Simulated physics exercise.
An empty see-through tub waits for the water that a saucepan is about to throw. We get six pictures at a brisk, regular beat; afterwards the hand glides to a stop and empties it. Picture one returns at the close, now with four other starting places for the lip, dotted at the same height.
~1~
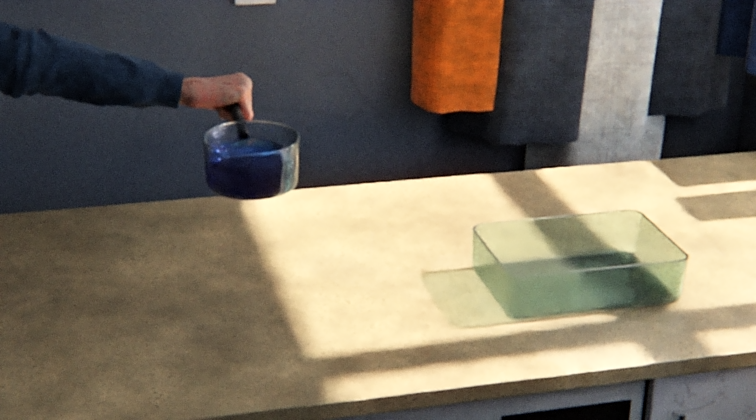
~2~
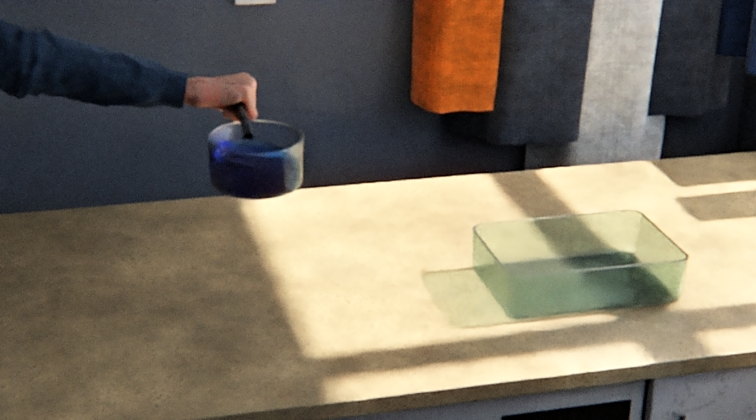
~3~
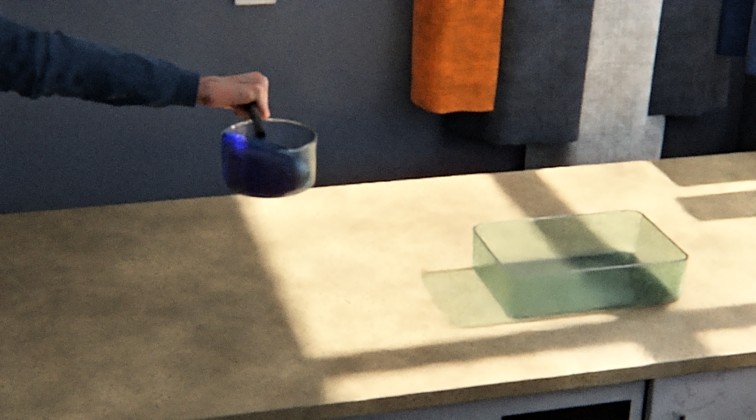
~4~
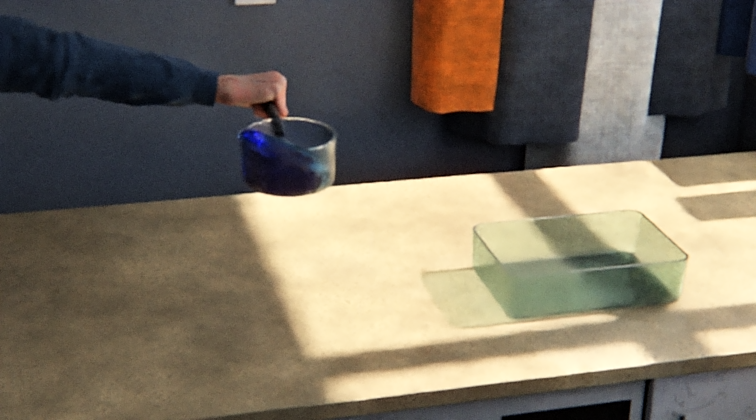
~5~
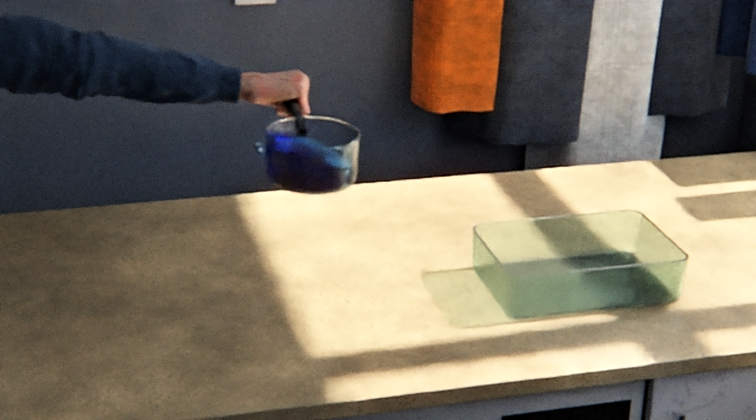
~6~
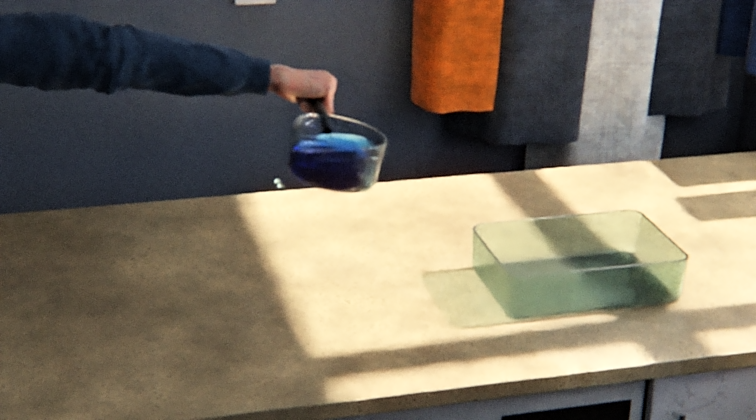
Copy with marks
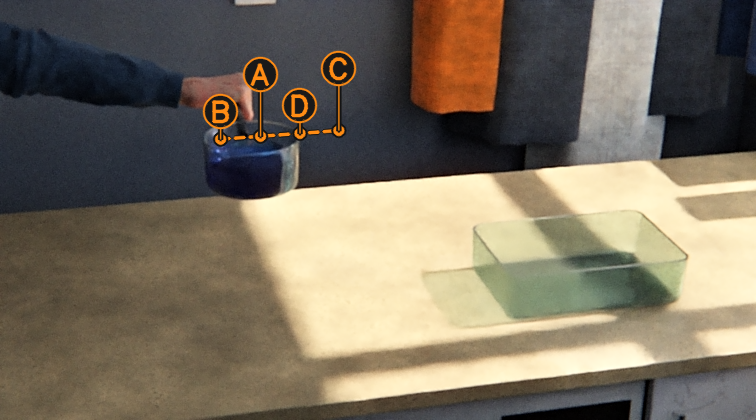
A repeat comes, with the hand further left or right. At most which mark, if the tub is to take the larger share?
The answer is spot C.
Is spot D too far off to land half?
Yes.
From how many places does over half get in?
One of the four.
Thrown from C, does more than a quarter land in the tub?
Yes.
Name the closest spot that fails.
D.
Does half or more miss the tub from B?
Yes, it does.
On the marked copy, A at (260, 136); B at (220, 139); C at (338, 130); D at (299, 133).
Choosing A, about 0 % lands in the tub, 99 % falls short.
Choosing B, about 0 % lands in the tub, 100 % falls short.
Choosing C, about 62 % lands in the tub, 29 % falls short and 9 % goes beside or beyond.
Choosing D, about 35 % lands in the tub, 60 % falls short and 6 % goes beside or beyond.
